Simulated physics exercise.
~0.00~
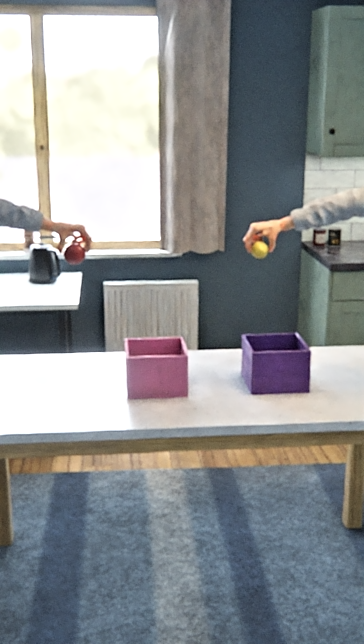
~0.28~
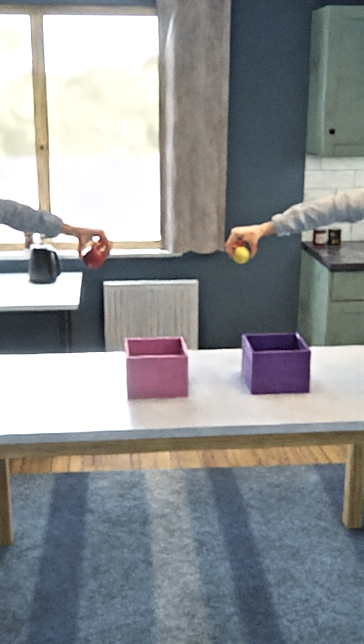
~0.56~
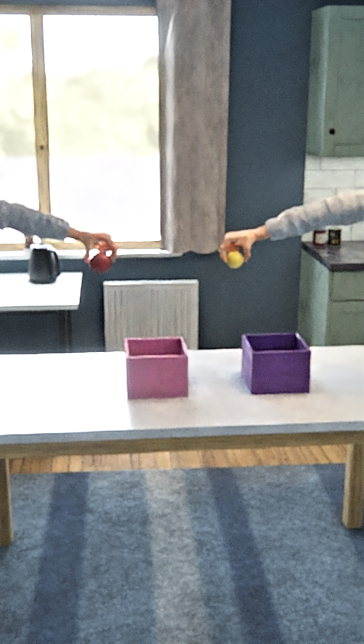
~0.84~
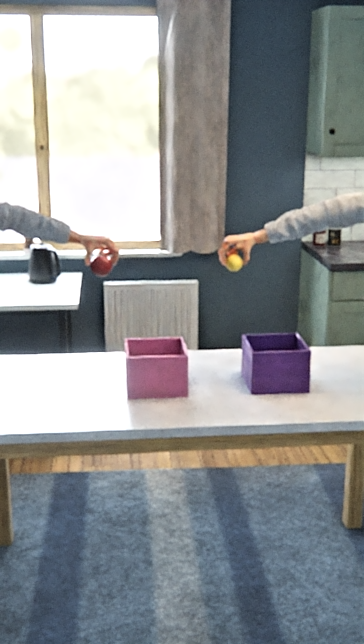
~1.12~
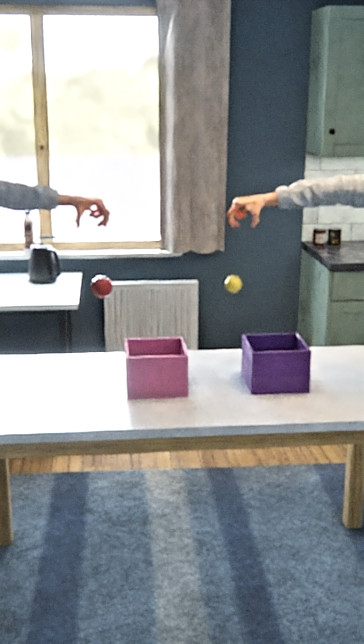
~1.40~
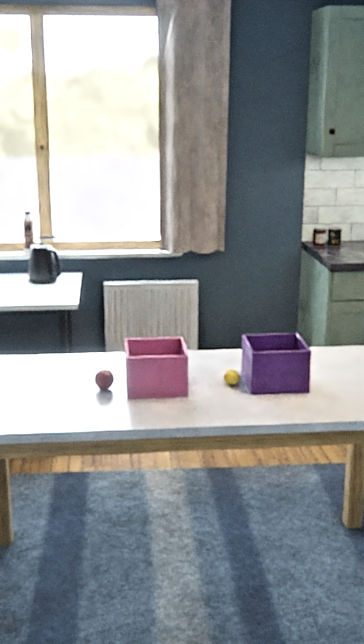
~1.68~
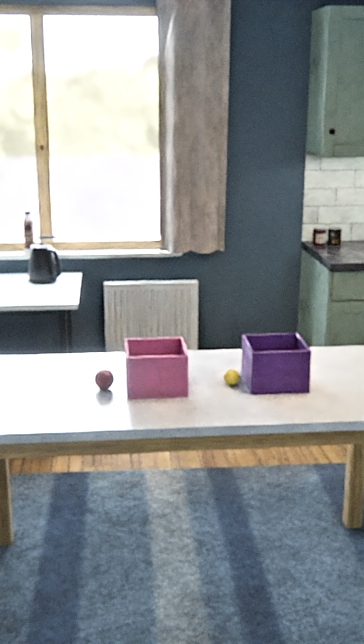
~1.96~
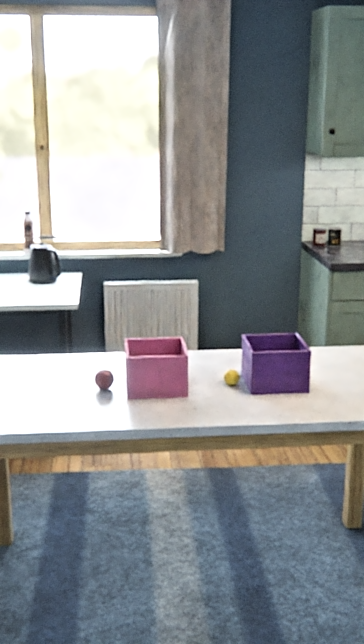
To begin with, two hands reach in from opposite sides above a white table, the left one holding a red tomato and the right one a yellow lemon. Below them sit an open pink box and an open purple box. The hands move slightly inward, then pause, with the tomato left of the pink box and the lemon between the two boxes. Both hands let go and draw back as the tomato and lemon drop. Each misses the boxes, and they end up resting on the tabletop, the tomato left of the pink box and the lemon just left of the purple one.
